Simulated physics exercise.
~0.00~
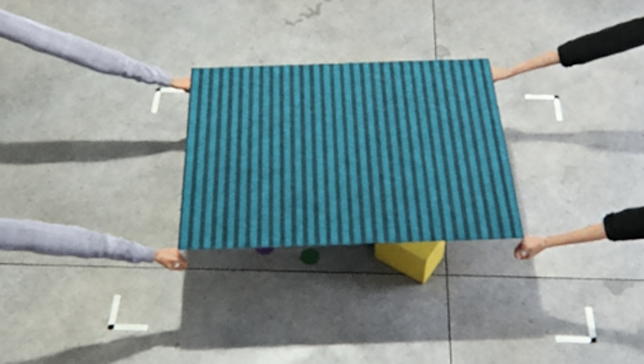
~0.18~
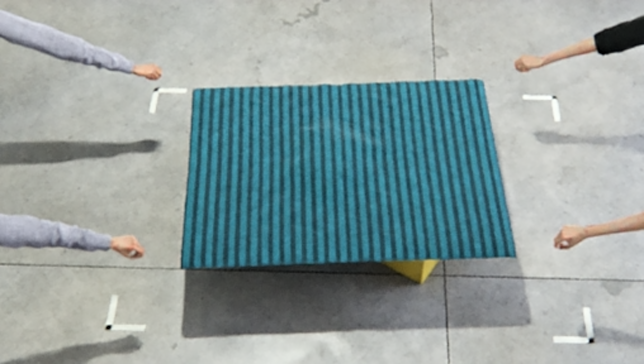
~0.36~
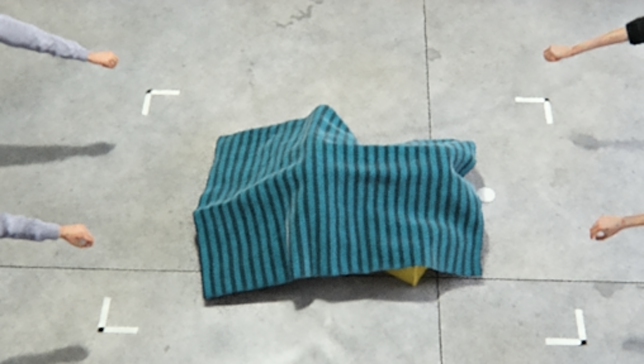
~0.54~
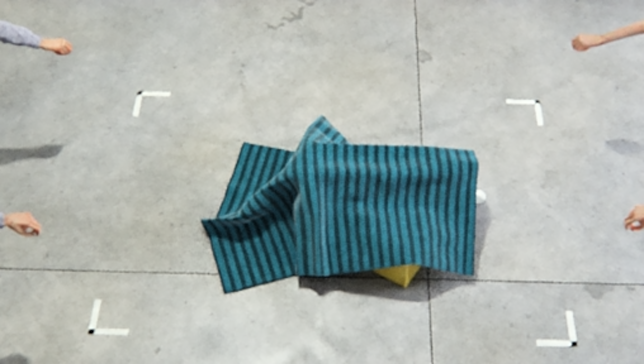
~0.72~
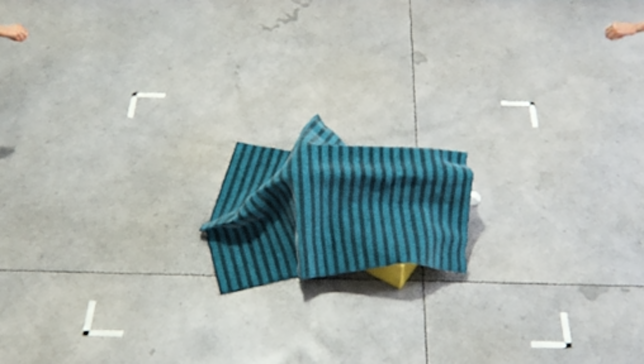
A teal blanket with dark stripes is held flat by four hands, two on each side, above a grey concrete floor, with a yellow crate and small coloured discs partly visible beneath its near edge. The hands let go and the blanket begins to drop, still nearly level. It sinks onto the things below, buckling into a peak near the middle, while the arms draw back. The left part folds and creases, and the right part drapes over the crate. It ends crumpled and still, hiding the discs, with yellow showing at the front and a bit of white at the right.
